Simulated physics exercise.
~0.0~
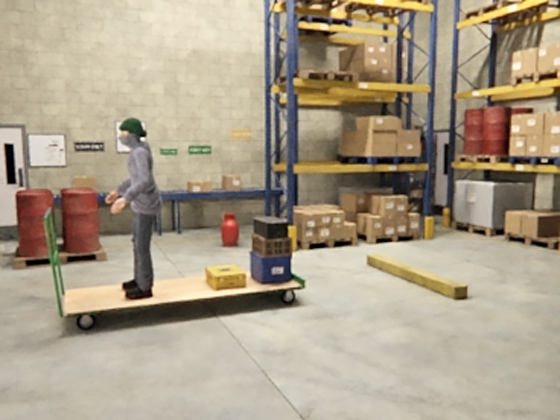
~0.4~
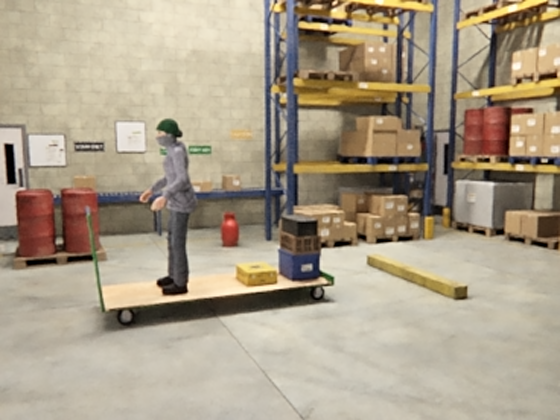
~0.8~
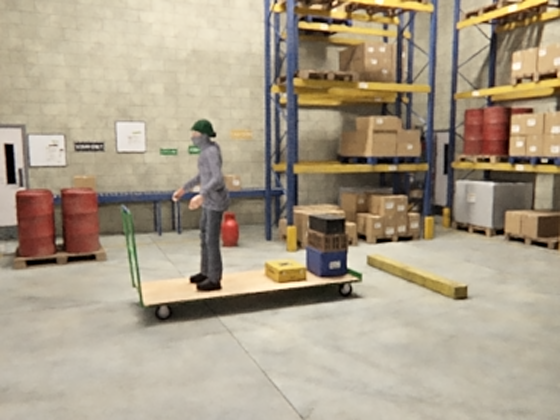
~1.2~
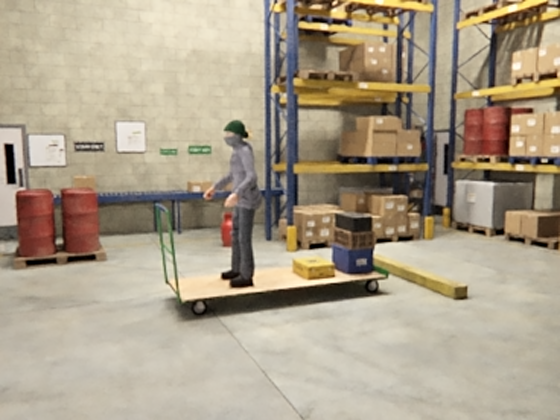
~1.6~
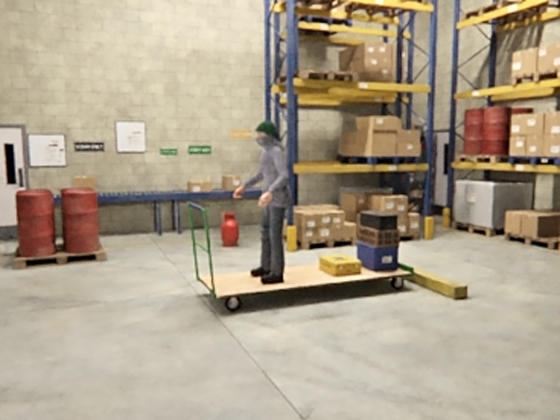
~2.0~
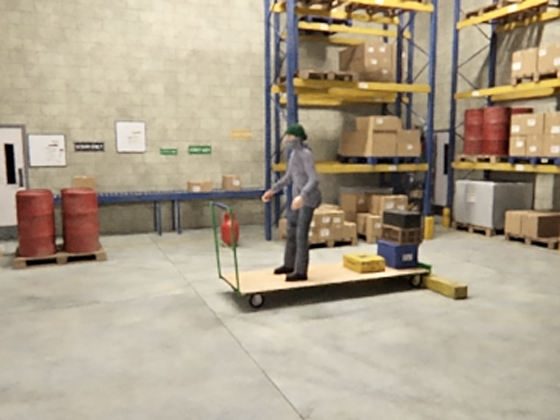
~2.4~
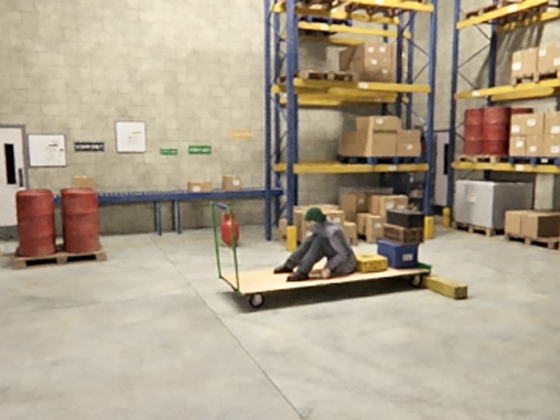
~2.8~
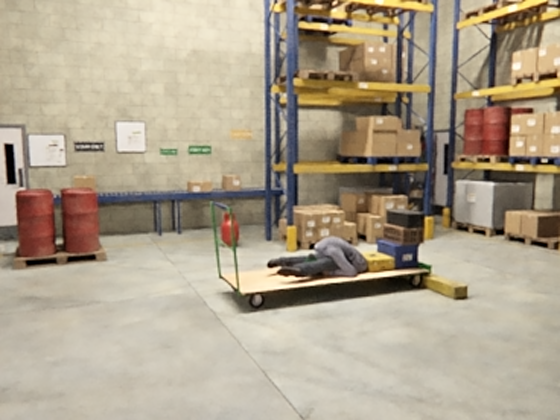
At first, a person in a green cap and grey clothes stands on a long flat cart that rolls to the right across a warehouse floor. Ahead of the rider sit a yellow toolbox and a stack with a blue tote at the bottom, a brown crate and a black toolbox on top. The cart reaches a yellow kerb and stops against it. The rider then drops down onto the deck, knees bent, and slumps over beside the yellow toolbox, which shifts slightly right. Finally the rider lies folded on the cart, and the stack still stands near the front.
